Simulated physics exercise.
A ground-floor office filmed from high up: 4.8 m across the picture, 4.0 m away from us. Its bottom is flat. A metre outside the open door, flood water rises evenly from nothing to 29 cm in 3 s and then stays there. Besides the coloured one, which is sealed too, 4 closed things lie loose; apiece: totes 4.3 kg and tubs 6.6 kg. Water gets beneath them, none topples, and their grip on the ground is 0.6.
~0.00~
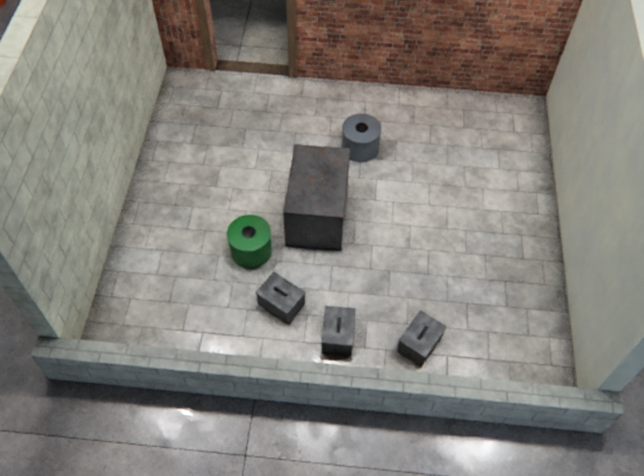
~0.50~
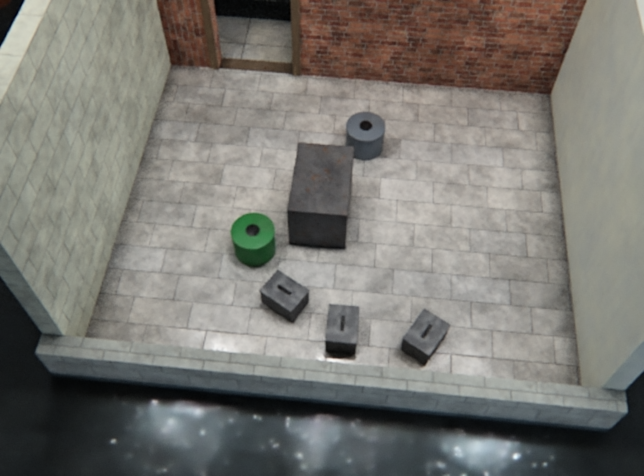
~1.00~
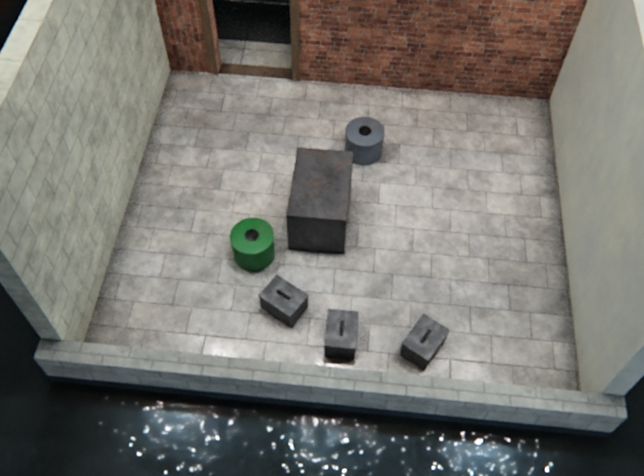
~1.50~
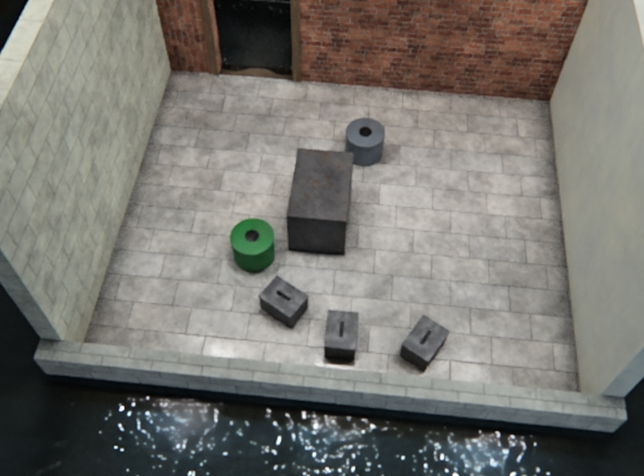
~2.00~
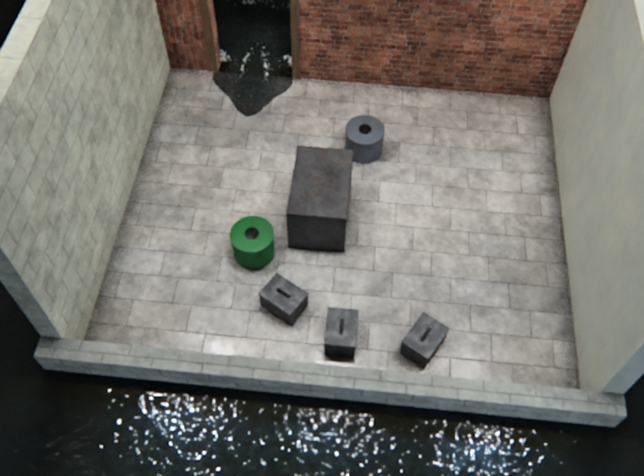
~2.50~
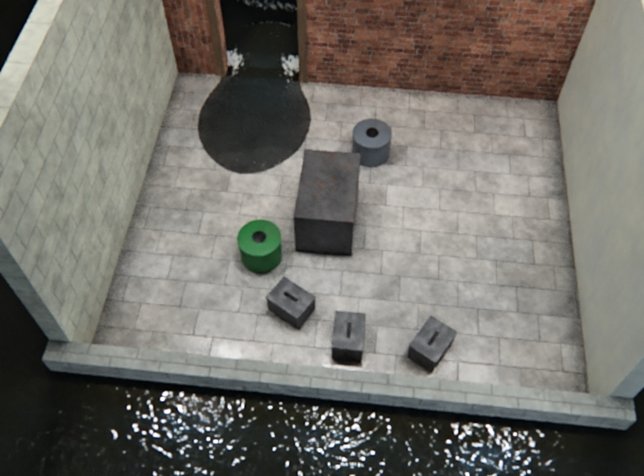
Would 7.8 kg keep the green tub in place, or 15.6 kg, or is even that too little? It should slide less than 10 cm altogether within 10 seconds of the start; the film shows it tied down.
Verdict: Neither weight holds it.
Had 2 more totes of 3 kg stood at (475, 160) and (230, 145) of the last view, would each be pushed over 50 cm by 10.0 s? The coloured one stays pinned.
In that order: Short of it, past it.
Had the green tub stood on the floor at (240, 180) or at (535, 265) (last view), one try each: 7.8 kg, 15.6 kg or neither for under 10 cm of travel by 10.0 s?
In that order: Neither is enough; neither is enough.
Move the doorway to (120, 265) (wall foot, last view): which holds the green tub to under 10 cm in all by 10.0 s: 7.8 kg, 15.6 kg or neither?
Then neither load is enough.
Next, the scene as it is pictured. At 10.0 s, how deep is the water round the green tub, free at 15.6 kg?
About 10 cm.
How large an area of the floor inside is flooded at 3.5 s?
Roughly 5.5 m2.
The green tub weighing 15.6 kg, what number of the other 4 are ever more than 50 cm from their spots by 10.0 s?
I count 3.
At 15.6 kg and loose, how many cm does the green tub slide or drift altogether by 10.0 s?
Some 350 cm in all.
After 3.5 s the green tub would be 0 cm from its start with 7.8 kg and 0 cm from its start with 15.6 kg; 3 cm of water round it then.
After 4.5 s the green tub would be 66 cm from its start with 7.8 kg and 29 cm from its start with 15.6 kg; 6 cm of water round it then.
After 7.0 s the green tub would be 134 cm from its start with 7.8 kg and 87 cm from its start with 15.6 kg; 14 cm of water round it then.
After 10.0 s the green tub would be 307 cm from its start with 7.8 kg and 231 cm from its start with 15.6 kg; 10 cm of water round it then.
